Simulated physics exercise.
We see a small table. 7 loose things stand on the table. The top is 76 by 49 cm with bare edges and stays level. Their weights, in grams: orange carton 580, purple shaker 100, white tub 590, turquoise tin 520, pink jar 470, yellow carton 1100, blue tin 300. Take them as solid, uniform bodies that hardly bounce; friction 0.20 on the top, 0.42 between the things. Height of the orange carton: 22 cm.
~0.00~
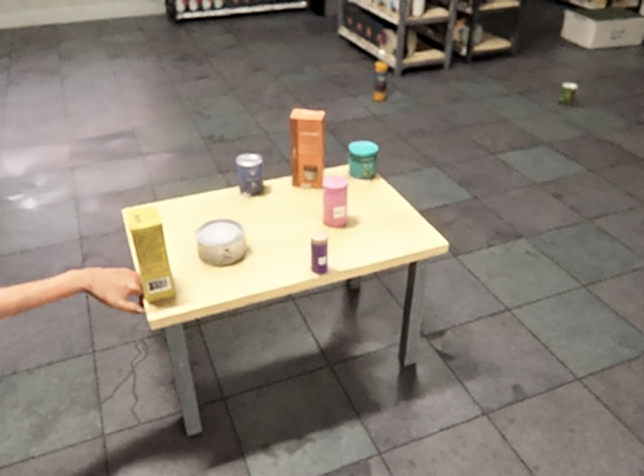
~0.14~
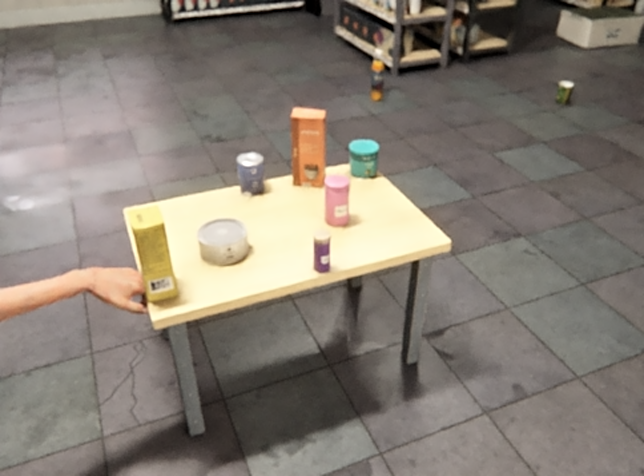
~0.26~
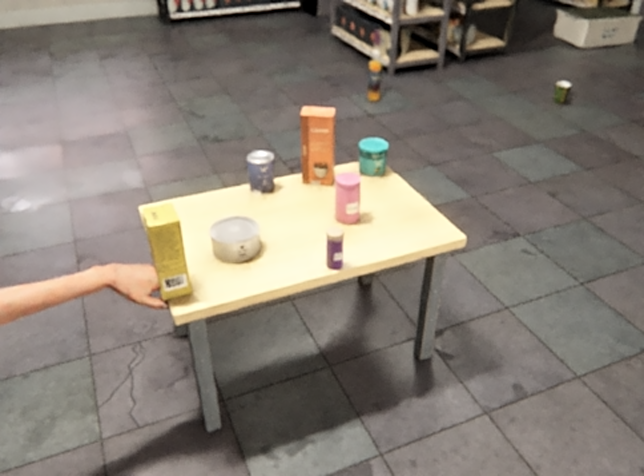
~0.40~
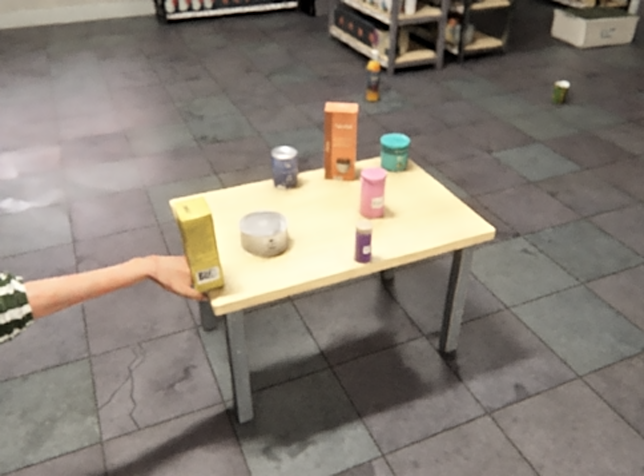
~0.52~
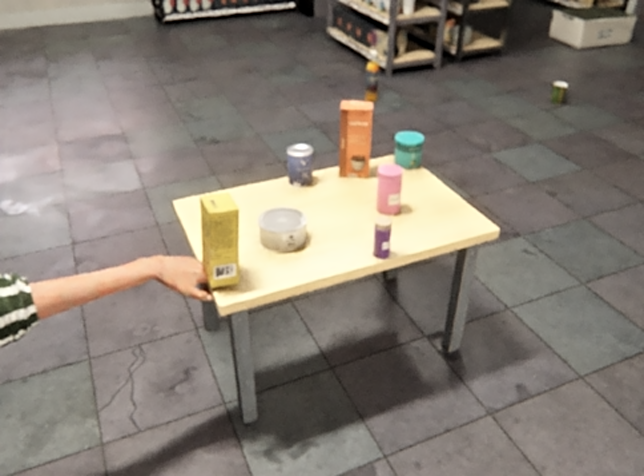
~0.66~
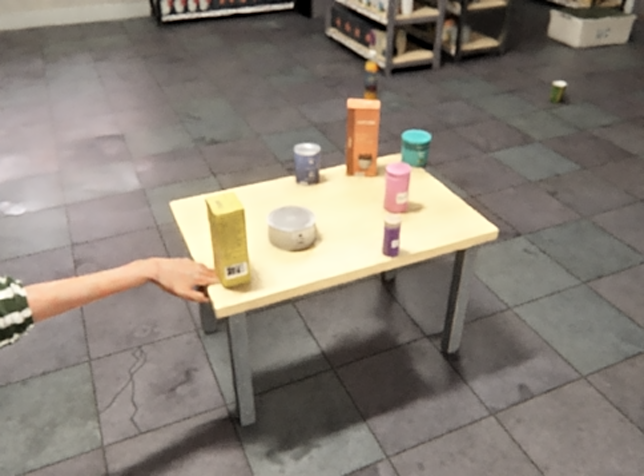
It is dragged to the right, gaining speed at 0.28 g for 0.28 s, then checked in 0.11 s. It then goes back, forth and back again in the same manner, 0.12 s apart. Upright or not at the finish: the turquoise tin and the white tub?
The turquoise tin tips over and the white tub stays upright.
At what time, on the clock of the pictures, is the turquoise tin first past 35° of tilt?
At about 0.8 s.
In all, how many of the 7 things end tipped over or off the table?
1 of them.
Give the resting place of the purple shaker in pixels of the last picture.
At about (361, 244).
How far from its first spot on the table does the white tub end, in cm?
About 7 cm.
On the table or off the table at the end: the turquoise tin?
The turquoise tin finishes off the table.
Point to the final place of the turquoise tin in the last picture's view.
Around (413, 264).
By 0.86 s, table along by 4 cm; turquoise tin now off the table; white tub 9 cm from its spot near (271, 233); purple shaker 10 cm from its spot.
By 1.16 s, table along by 1 cm; white tub 4 cm from its spot near (240, 240); blue tin 7 cm from its spot; pink jar 7 cm from its spot.
By 1.56 s, table along by 15 cm; white tub 3 cm from its spot near (292, 228); blue tin 6 cm from its spot; pink jar 6 cm from its spot.
By 1.86 s, table along by 6 cm; white tub 10 cm from its spot near (283, 230); blue tin 13 cm from its spot; orange carton 12 cm from its spot.
When it is over (2.7 s), off the table and tipped over, turquoise tin; not toppled but over 5 cm from the start, orange carton, purple shaker, white tub, pink jar, yellow carton and blue tin. In the last view, turquoise tin near (413, 264), white tub near (251, 238).
